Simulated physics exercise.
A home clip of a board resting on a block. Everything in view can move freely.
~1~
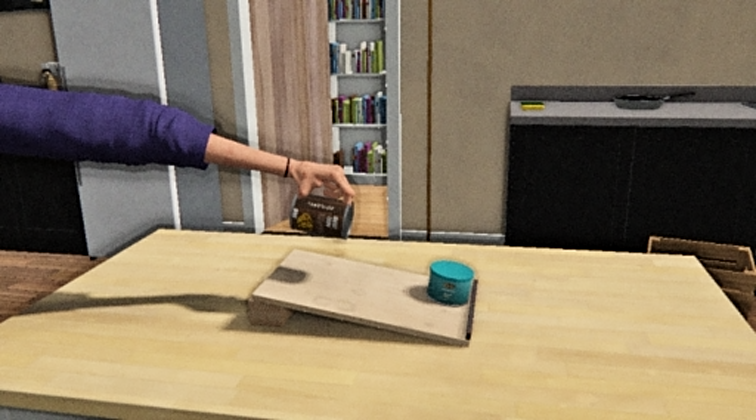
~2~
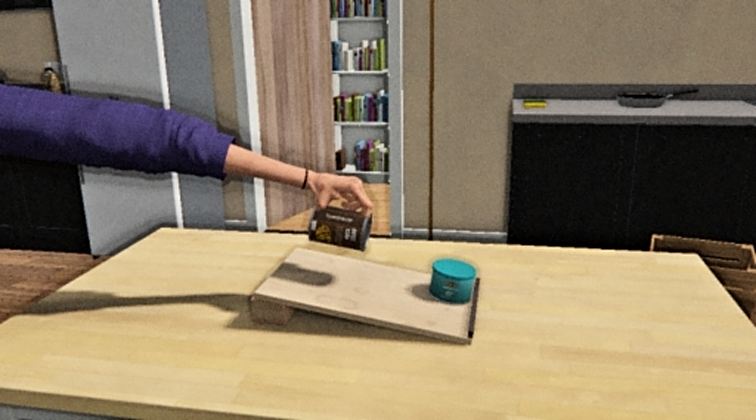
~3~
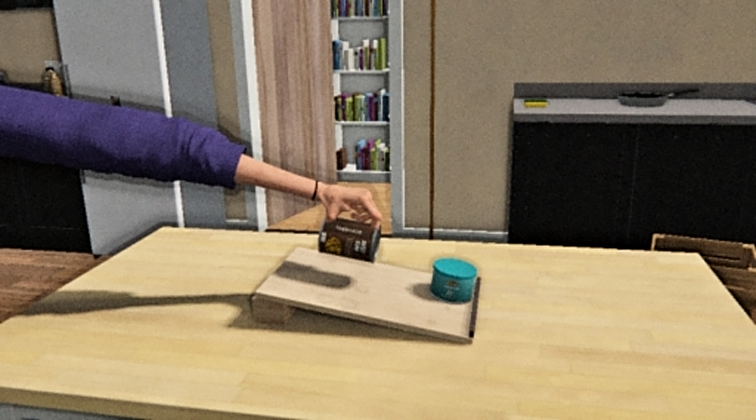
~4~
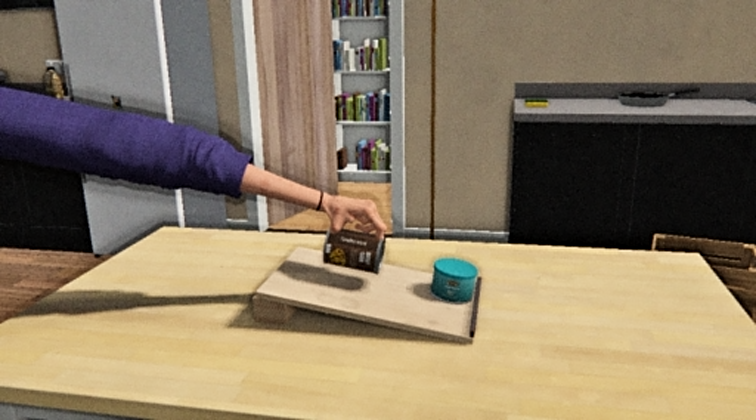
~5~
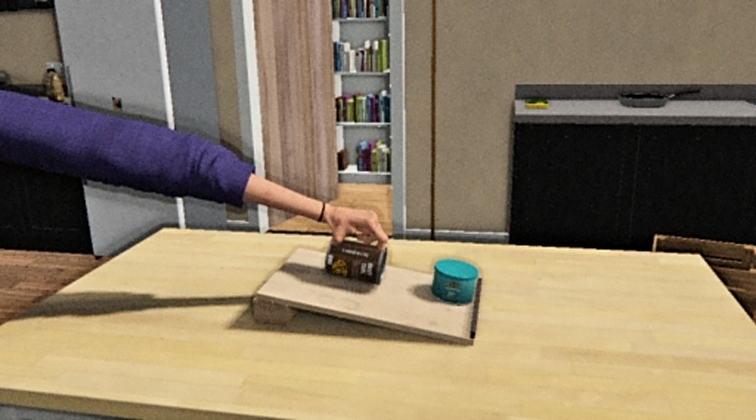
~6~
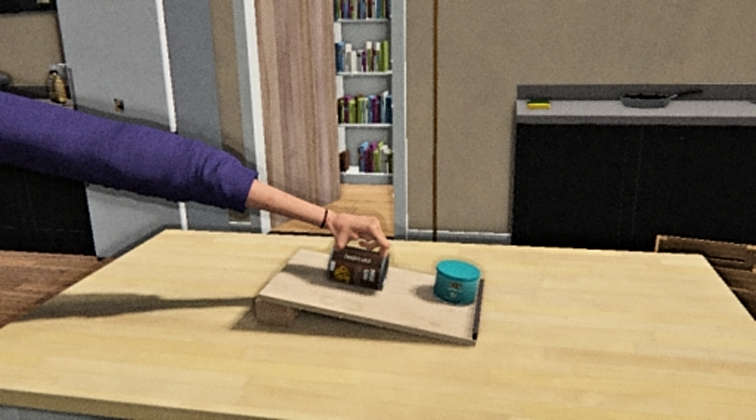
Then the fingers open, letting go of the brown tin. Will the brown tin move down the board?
No, at a standstill.
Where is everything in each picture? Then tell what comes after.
In the first frame, coming down; brown tin (323, 216); turquoise tub (450, 283).
In the second frame, coming down; brown tin (340, 227); turquoise tub (452, 282).
In the third frame, coming down; brown tin (350, 239); turquoise tub (453, 281).
In the fourth frame, coming down; brown tin (355, 250); turquoise tub (453, 281).
In the fifth frame, coming down; brown tin (356, 261); turquoise tub (454, 282).
In the sixth frame, in place under the hand; brown tin (359, 267); turquoise tub (456, 283).
Then, 0.30 s past the last view, nothing moves.
Then, 0.70 s past the last view, brown tin resting near (359, 267).
Finally, both still in place. Final places as the last picture's camera would see them, brown tin near (359, 267). The brown tin stays where it is put.
